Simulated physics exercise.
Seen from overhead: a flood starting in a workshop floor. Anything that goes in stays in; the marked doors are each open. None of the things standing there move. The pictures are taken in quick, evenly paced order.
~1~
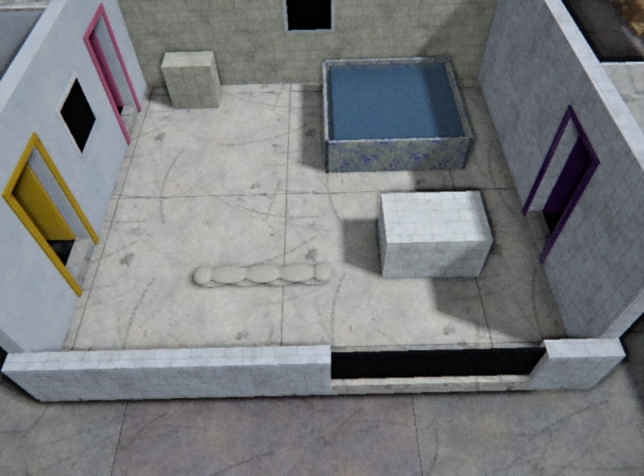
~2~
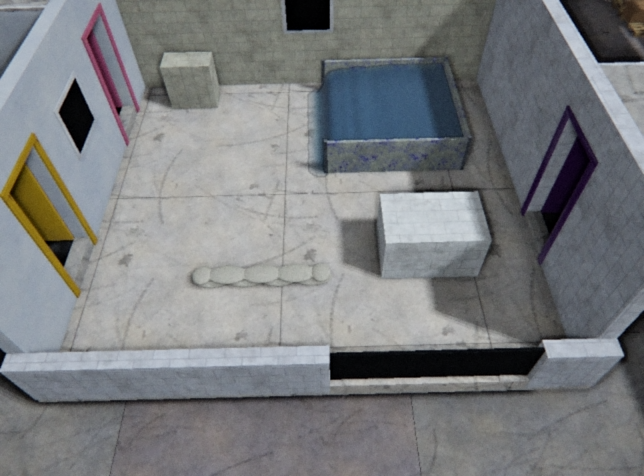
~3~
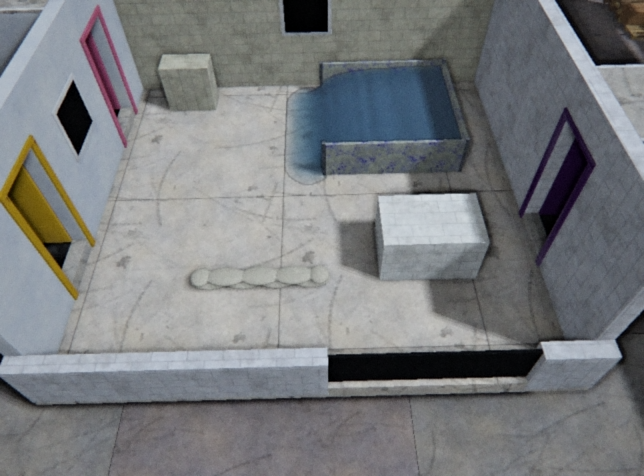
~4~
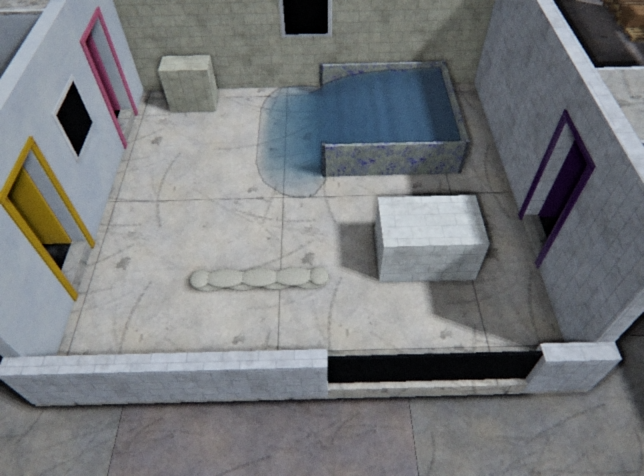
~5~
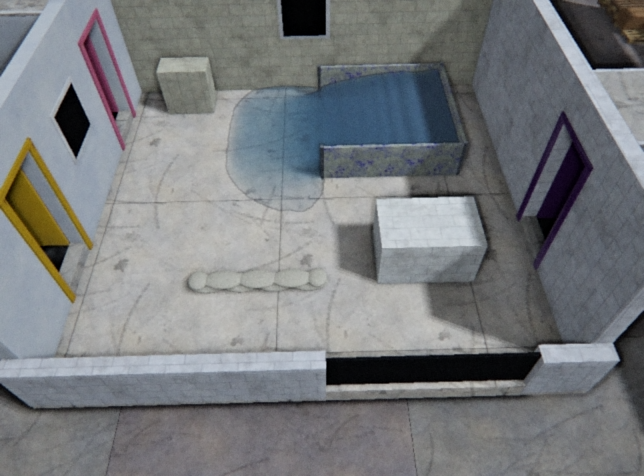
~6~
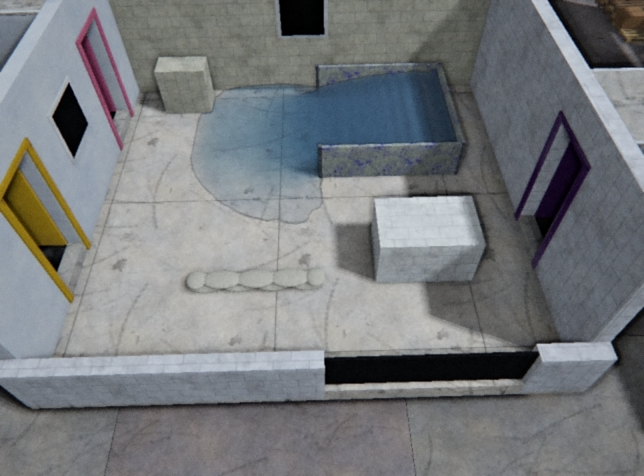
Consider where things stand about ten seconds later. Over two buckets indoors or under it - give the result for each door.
In order: The purple door will not go over two buckets; the pink door will be deluged; the yellow door will not go over two buckets.
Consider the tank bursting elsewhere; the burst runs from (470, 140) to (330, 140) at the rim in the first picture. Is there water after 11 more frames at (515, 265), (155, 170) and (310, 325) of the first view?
The first spot is swamped, the second spared, the third swamped.
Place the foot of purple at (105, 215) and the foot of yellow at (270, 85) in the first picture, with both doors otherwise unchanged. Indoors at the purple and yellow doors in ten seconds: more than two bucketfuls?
Briefly, the purple door crosses the line and the yellow door never reaches it.
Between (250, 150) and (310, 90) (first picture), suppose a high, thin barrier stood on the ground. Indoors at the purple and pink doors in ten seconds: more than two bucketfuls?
First the purple door, which resists; then the pink door, which resists.
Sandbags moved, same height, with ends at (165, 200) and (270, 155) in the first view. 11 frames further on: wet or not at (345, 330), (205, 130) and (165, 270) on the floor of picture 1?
Spared, submerged, submerged.
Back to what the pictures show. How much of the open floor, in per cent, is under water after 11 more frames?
Near 40 in a hundred.
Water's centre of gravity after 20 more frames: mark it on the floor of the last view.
That puts it at around (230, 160).
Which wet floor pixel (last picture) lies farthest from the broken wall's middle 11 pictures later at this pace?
The farthest wet spot is near (78, 283).
A moment on, water covers 35 % of the floor; the purple door not reached, the pink door under two buckets in, the yellow door not reached.
Next, water covers 40 % of the floor; the purple door not reached, the pink door over two buckets in, the yellow door wet at the sill, nothing in.
Then, water covers 50 % of the floor; the purple door not reached, the pink door far over two buckets in, the yellow door wet at the sill, nothing in.
Later, water covers 75 % of the floor; the purple door not reached, the pink door far over two buckets in, the yellow door wet at the sill, nothing in.
In the end, water covers 95 % of the floor; the purple door wet at the sill, nothing in, the pink door far over two buckets in, the yellow door wet at the sill, nothing in.
